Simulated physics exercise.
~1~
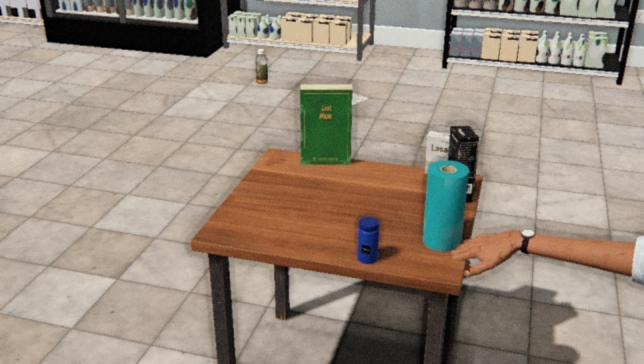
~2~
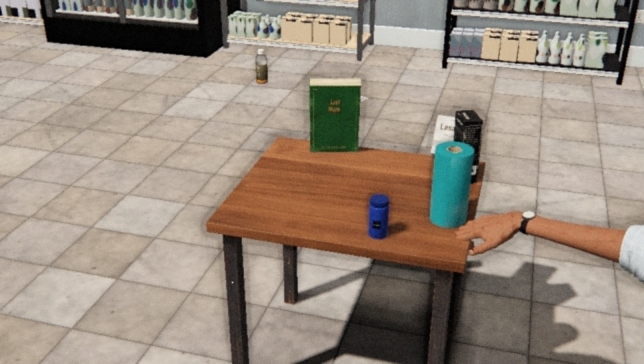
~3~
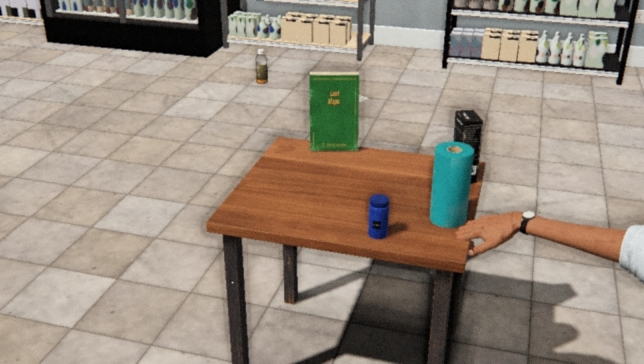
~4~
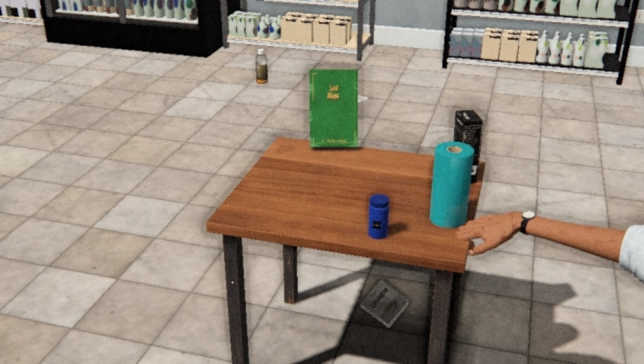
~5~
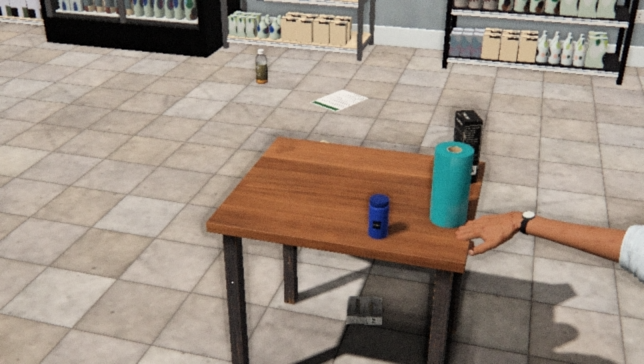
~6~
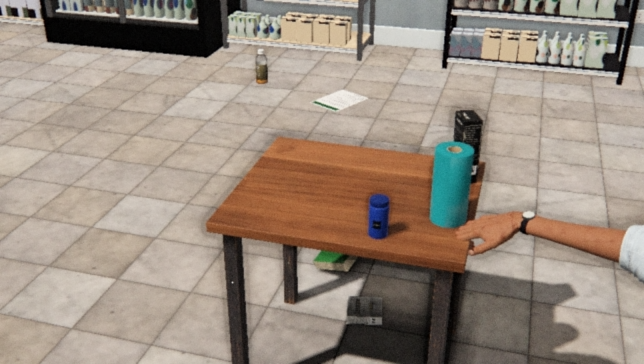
Wooden side table jolting away beside a resting hand, a white packet then a green book toppling off, three items staying upright.
